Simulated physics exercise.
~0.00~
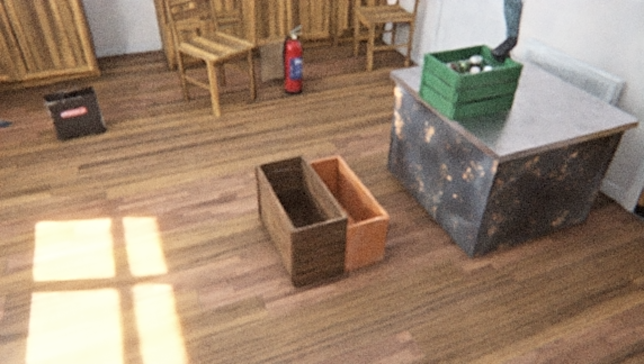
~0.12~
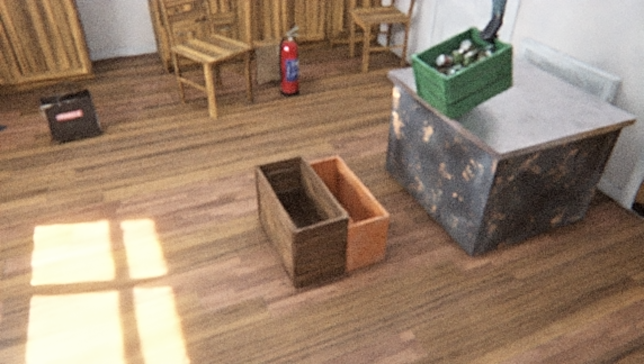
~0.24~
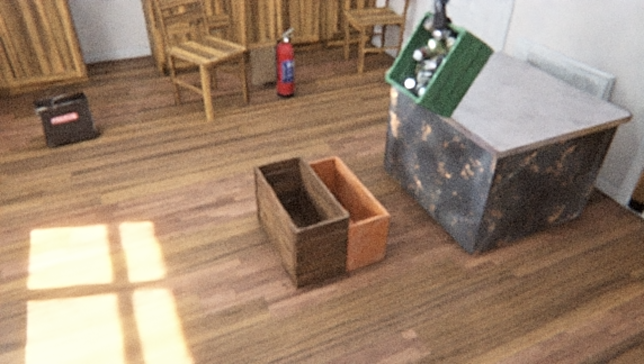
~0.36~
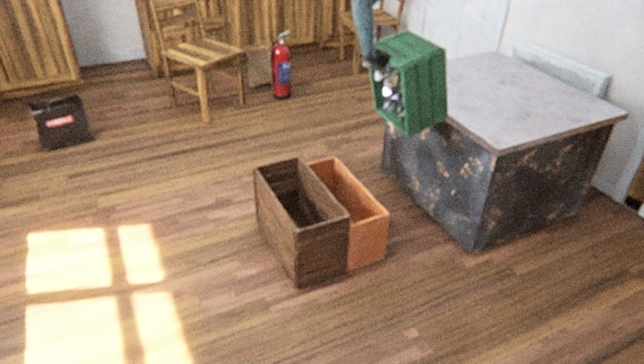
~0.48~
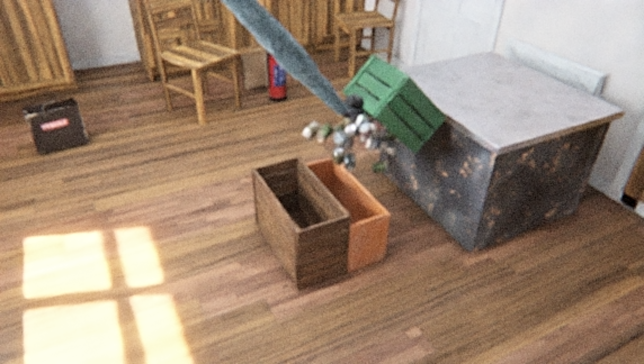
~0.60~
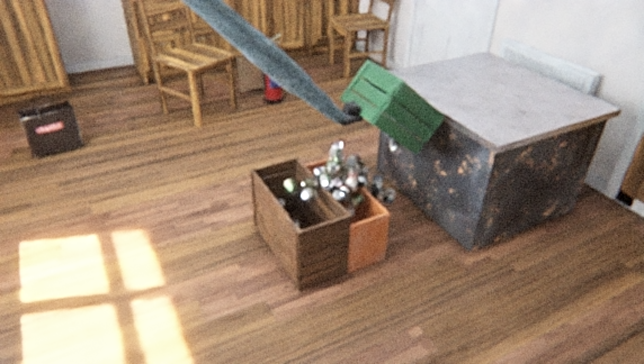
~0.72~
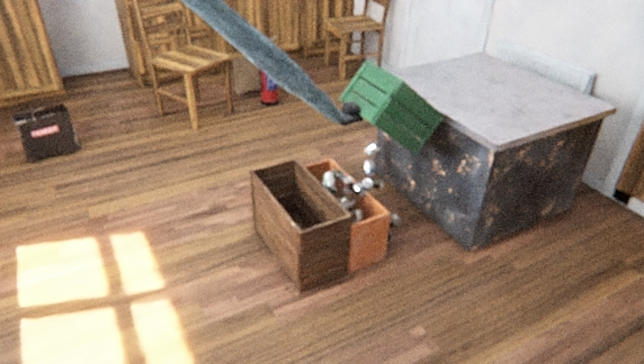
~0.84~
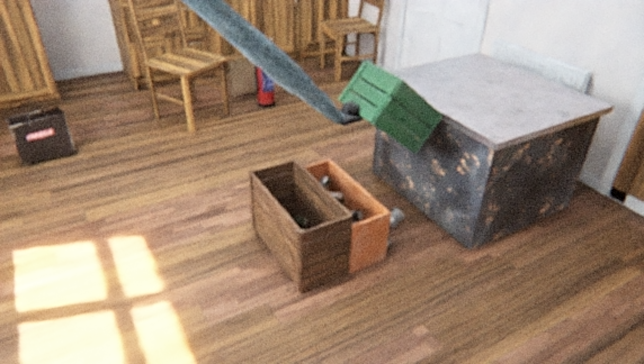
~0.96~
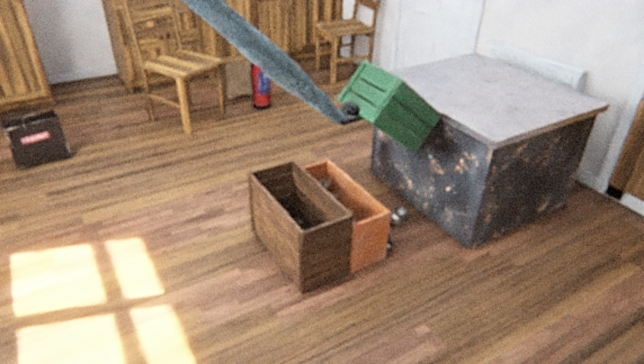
Green crate tipping off a bench and spilling small cans, most dropping into an orange tote, others into a wooden tub and onto the floor.
